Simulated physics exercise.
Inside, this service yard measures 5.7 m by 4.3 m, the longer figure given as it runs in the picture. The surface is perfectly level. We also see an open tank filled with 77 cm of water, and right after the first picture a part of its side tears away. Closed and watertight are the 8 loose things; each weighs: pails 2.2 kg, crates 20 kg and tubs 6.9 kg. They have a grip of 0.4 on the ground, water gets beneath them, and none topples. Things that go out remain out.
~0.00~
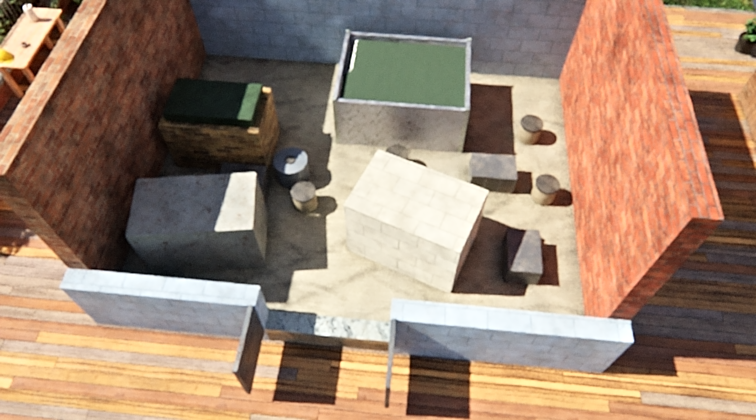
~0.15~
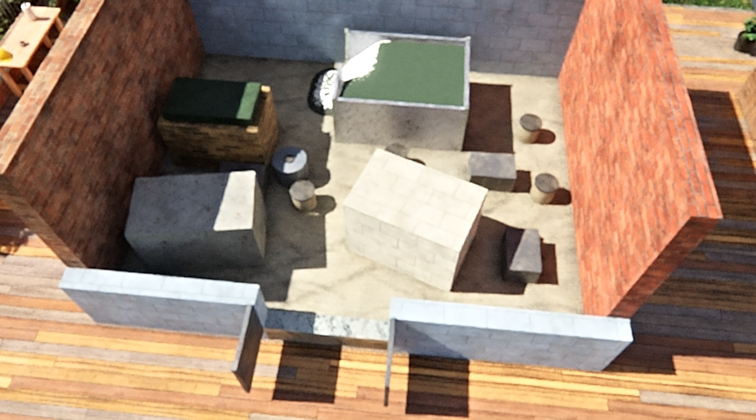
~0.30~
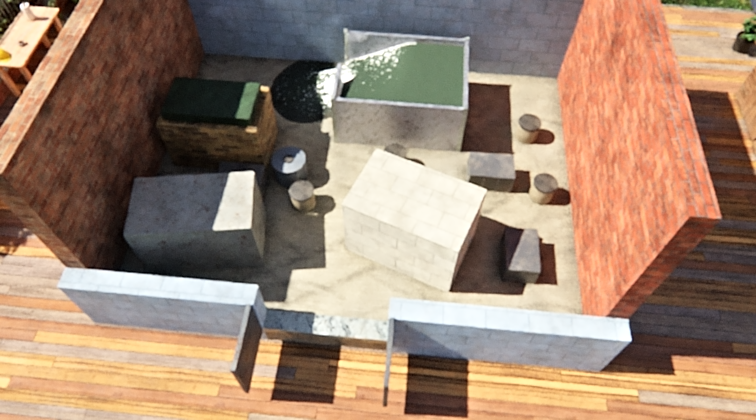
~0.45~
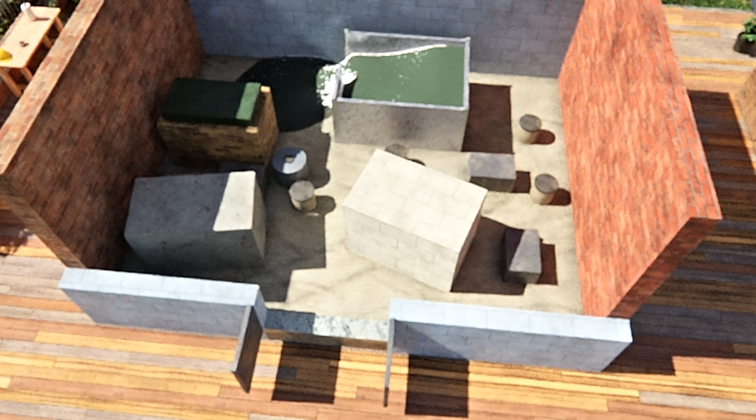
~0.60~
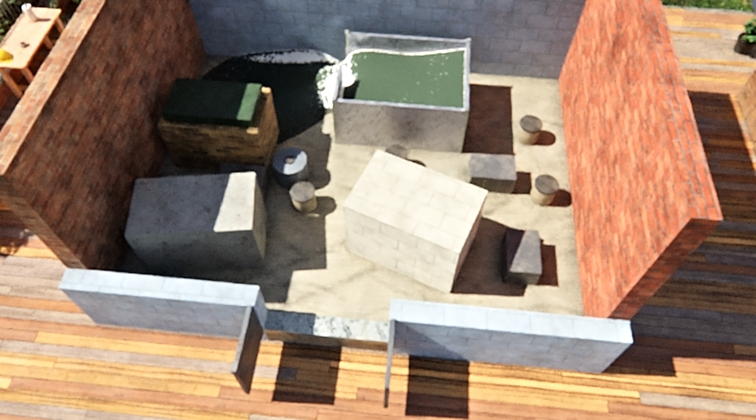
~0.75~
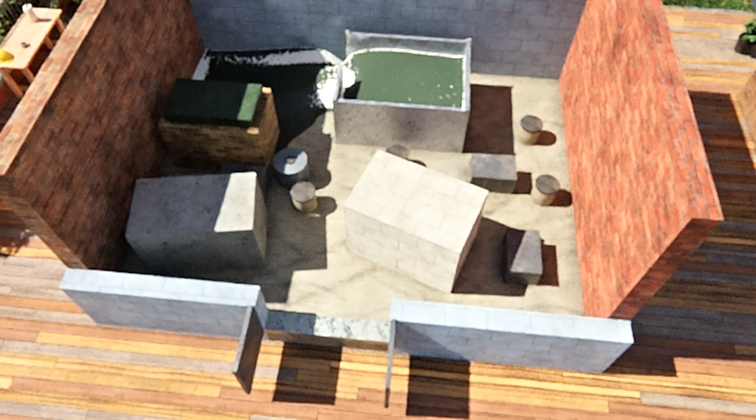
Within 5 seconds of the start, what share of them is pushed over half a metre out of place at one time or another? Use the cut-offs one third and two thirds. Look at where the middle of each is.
Under a third.
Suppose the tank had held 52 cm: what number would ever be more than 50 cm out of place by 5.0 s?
In that case the number is 0.
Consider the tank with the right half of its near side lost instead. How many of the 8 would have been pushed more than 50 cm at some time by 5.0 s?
Then it comes to 6.
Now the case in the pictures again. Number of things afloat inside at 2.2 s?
The count is 0.
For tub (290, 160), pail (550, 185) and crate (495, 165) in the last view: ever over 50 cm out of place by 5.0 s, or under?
In order: Farther, not as far and not as far.
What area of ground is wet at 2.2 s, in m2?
Wet area: Approx. 7.5 m2.
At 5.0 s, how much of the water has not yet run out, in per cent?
Roughly 100 percent.
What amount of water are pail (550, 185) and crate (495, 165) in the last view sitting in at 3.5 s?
I'd estimate 0 cm for the first and 0 cm for the second.
After 1.1 s 0 of 8 are over 50 cm from their spots; 0 afloat.
After 2.2 s 0 of 8 are over 50 cm from their spots; 0 afloat.
After 3.5 s 0 of 8 are over 50 cm from their spots; 0 afloat.
After 5.0 s 2 of 8 are over 50 cm from their spots, and 2 have been at some point; 2 afloat.
